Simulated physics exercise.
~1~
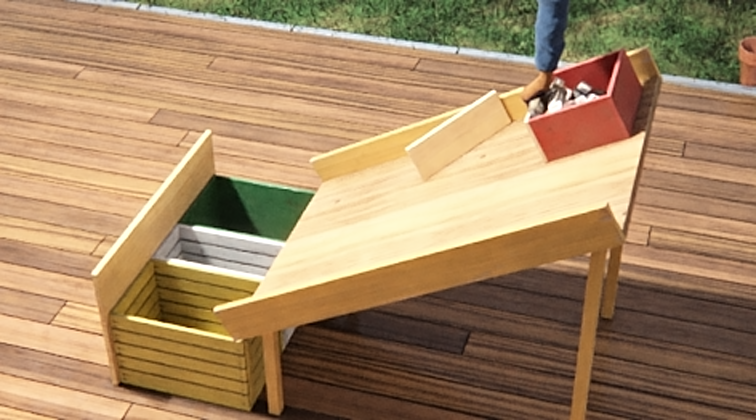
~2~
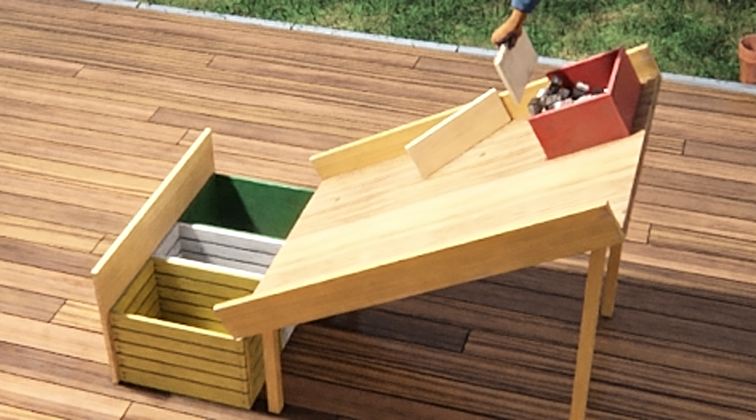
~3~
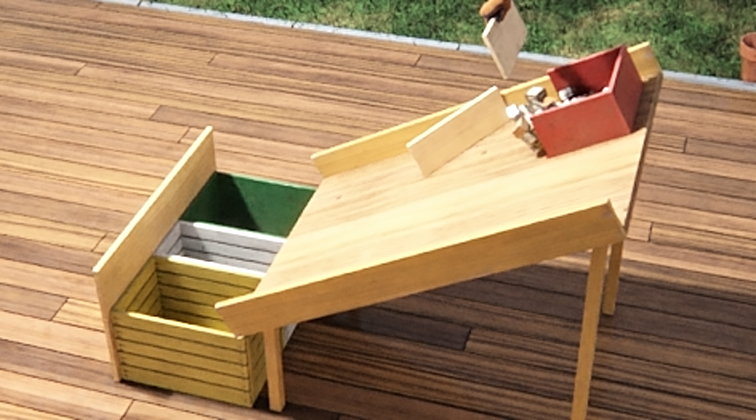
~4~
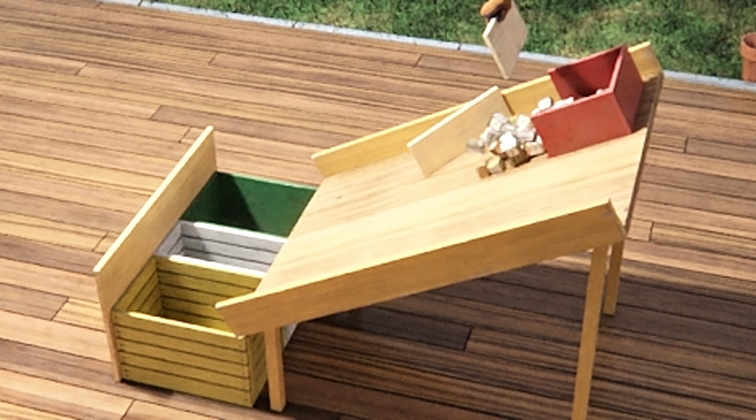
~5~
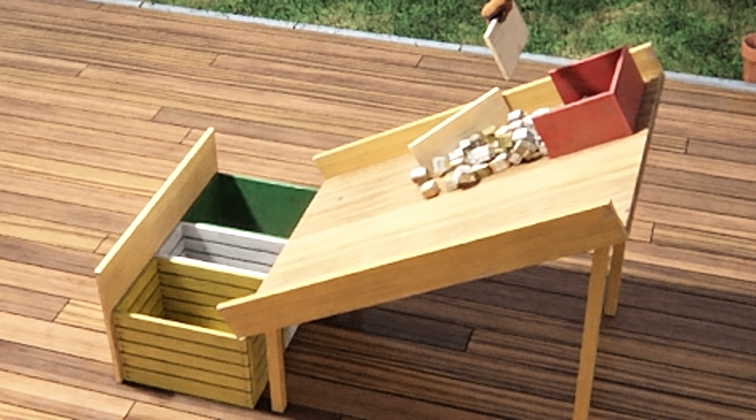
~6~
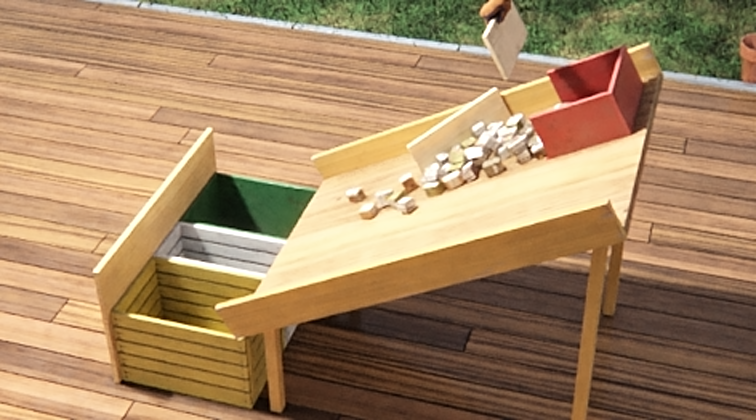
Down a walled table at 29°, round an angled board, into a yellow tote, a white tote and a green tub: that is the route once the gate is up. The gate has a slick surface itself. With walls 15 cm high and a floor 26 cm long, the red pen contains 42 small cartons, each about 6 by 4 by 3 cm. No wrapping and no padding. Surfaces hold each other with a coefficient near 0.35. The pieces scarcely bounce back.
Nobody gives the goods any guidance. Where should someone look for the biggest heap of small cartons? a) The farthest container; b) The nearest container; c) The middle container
c.
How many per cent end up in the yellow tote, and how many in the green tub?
Around 10 % in the first place and around 20 % in the second.
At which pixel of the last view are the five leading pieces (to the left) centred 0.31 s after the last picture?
Centre: Approx. (245, 256) px.
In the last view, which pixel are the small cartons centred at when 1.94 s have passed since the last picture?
Roughly at pixel (206, 300).
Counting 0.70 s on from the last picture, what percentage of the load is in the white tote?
By that time, roughly 30 percent.
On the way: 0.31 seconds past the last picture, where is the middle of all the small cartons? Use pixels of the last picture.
Roughly at pixel (426, 184).
Then, 0.31 s after the last picture, 2 in the white tote, 1 in the green tub, 36 on the slope and 3 in the air.
Then, 0.70 s after the last picture, 4 in the yellow tote, 12 in the white tote, 2 in the green tub, 23 on the slope and 1 in the air.
Then, 1.24 s after the last picture, 5 in the yellow tote, 23 in the white tote, 4 in the green tub, 9 on the slope and 1 in the air.
Final count (1.94 s after the last picture), 5 in the yellow tote, 26 in the white tote, 8 in the green tub and 3 on the slope.
